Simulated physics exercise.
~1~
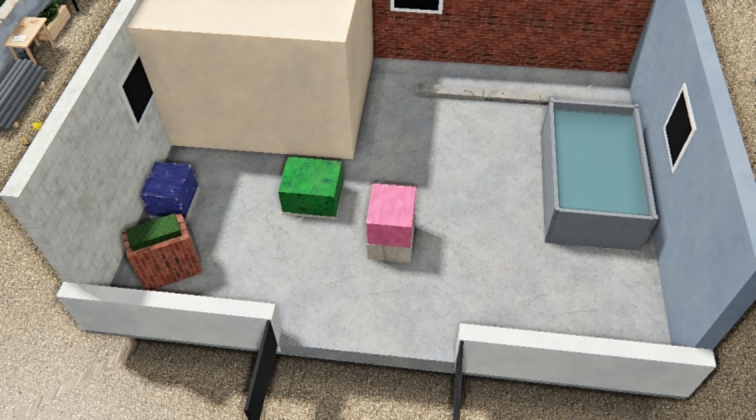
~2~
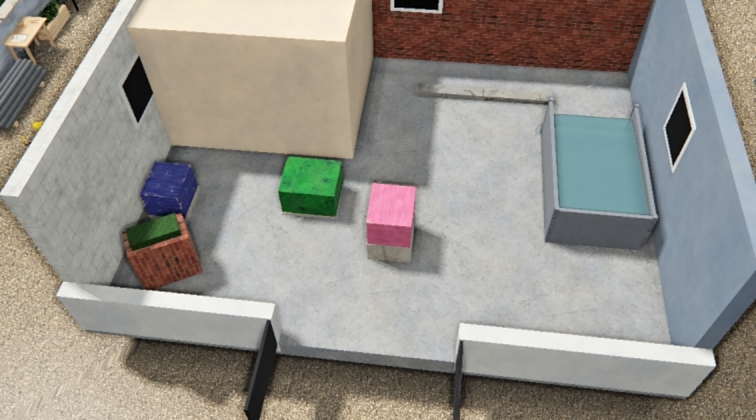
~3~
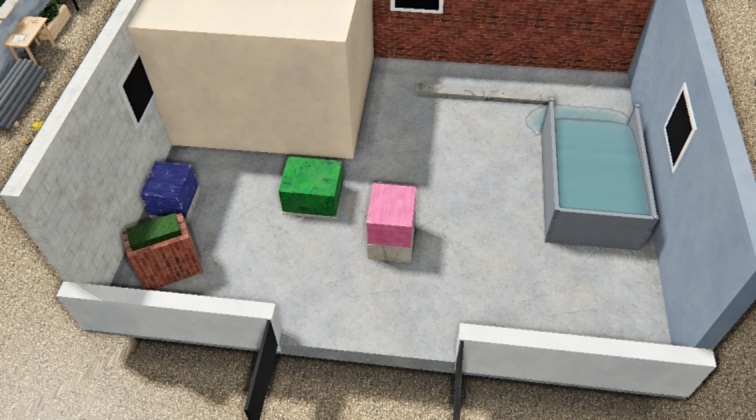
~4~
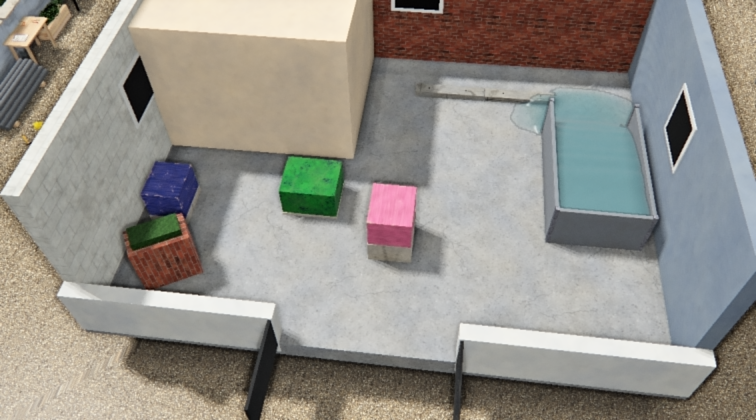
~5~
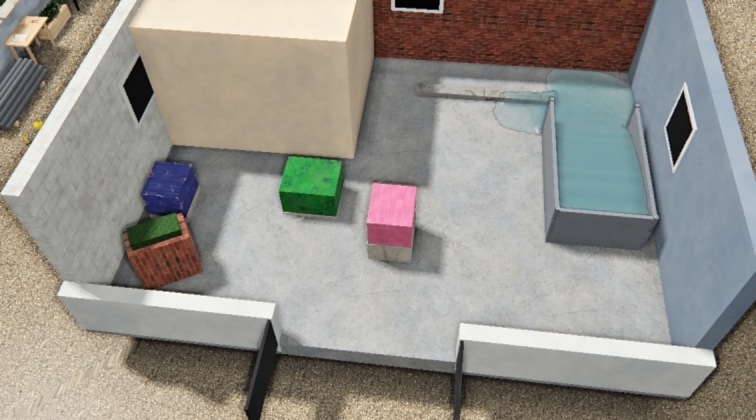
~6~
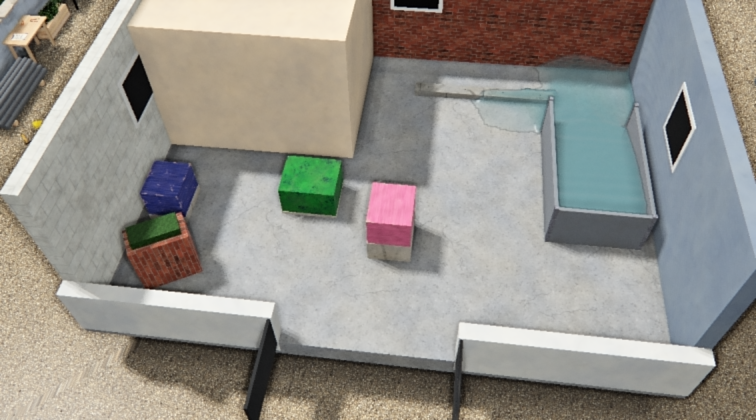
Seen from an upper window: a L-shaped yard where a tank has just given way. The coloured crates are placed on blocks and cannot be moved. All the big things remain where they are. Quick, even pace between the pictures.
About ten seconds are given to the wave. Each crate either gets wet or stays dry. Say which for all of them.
The green crate gets wet; the pink crate stays dry; the blue crate stays dry.
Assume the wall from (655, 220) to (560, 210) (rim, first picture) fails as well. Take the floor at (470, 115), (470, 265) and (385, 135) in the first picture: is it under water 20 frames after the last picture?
Okay, the first is left untouched, the next is waterlogged, and the last is left untouched.
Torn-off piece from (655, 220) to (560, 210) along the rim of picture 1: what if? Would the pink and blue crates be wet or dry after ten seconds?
Note - pink remains untouched, blue goes wet.
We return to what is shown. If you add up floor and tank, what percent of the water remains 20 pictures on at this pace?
I'd say roughly 100 percent.
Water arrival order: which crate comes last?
Should be the blue-painted one.
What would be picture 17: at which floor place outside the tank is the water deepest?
Deepest spot: Around (596, 92).
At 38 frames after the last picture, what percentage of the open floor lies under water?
Close to 70 %.
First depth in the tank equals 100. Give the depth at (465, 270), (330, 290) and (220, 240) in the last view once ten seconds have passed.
Respectively near 2, 4 and 4 per cent.
A moment on, water covers 20 % of the floor; the green crate not reached, the pink crate not reached, the blue crate not reached.
Next, water covers 25 % of the floor; the green crate not reached, the pink crate not reached, the blue crate not reached.
Then, water covers 30 % of the floor; the green crate water round its plinth, the pink crate not reached, the blue crate not reached.
Later, water covers 70 % of the floor; the green crate water round its plinth, the pink crate water round its plinth, the blue crate not reached.
In the end, water covers 90 % of the floor; the green crate was topped, the pink crate stayed above the water, the blue crate stayed above the water.
